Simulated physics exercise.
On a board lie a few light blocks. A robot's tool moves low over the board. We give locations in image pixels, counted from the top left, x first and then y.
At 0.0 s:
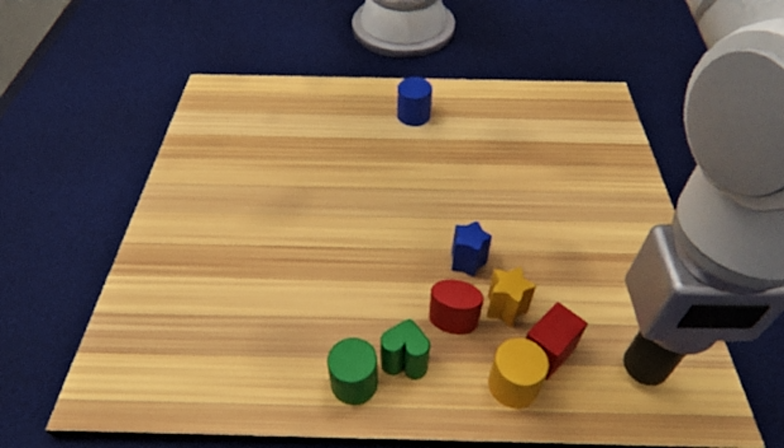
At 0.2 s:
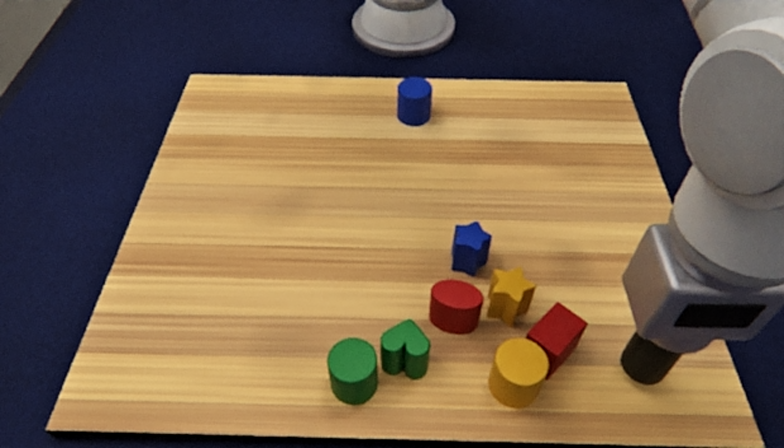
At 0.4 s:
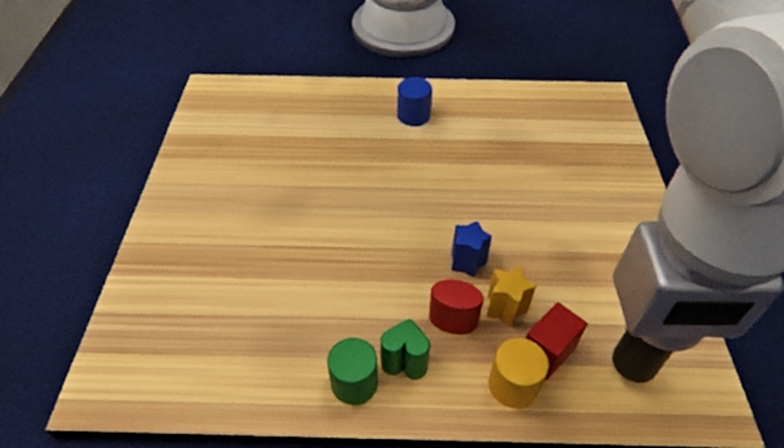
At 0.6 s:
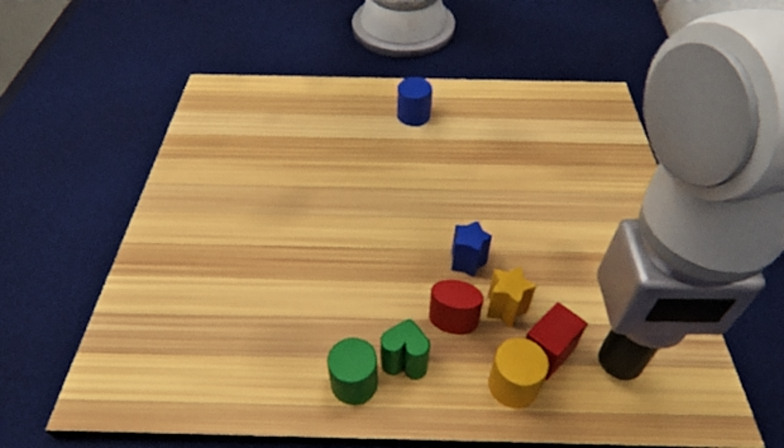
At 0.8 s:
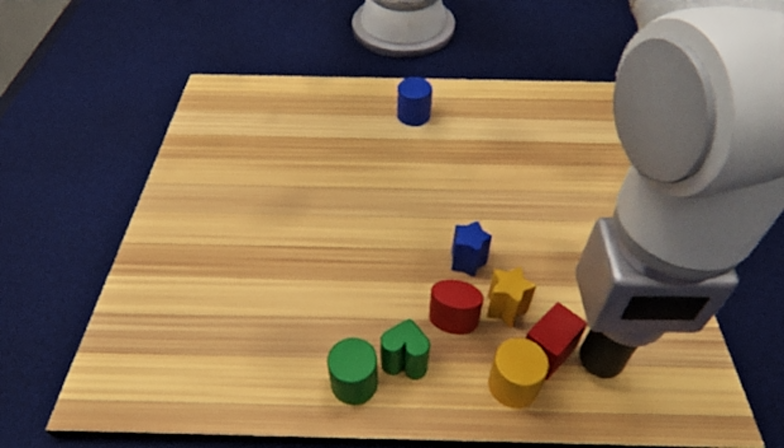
The clip shows a robot arm with a dark tool tip moving slowly left, low over a wooden board, drawing close to a red block beside a yellow cylinder, while the red, yellow, green and blue blocks stay still.
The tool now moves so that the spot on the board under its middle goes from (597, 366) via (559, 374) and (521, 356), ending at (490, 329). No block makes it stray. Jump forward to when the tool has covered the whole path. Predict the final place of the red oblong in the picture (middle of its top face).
The top centre is at (493, 270).
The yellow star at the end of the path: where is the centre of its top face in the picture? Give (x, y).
I'd say the yellow star ends with its top centre at (499, 243).
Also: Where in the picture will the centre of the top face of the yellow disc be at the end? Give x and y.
If I read the scene right, the answer is (496, 360).
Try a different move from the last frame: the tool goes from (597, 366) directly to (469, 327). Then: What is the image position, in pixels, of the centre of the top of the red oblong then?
Its top face will be centred at roughly (437, 287).
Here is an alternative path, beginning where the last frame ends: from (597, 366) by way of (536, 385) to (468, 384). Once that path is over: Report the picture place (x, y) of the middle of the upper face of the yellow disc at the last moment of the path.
(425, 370)
On the path given first. One third of the way, tool at (560, 367); red oblong at (541, 317).
Two thirds of the way, tool at (522, 347); yellow star at (504, 263), turned 20° clockwise; yellow disc at (496, 360); red oblong at (513, 295), turned 35° clockwise.
At the end, tool at (492, 321); red oval block at (447, 291), turned 15° anticlockwise; yellow star at (499, 243), turned 50° clockwise; yellow disc at (496, 360); red oblong at (493, 270), turned 50° clockwise.
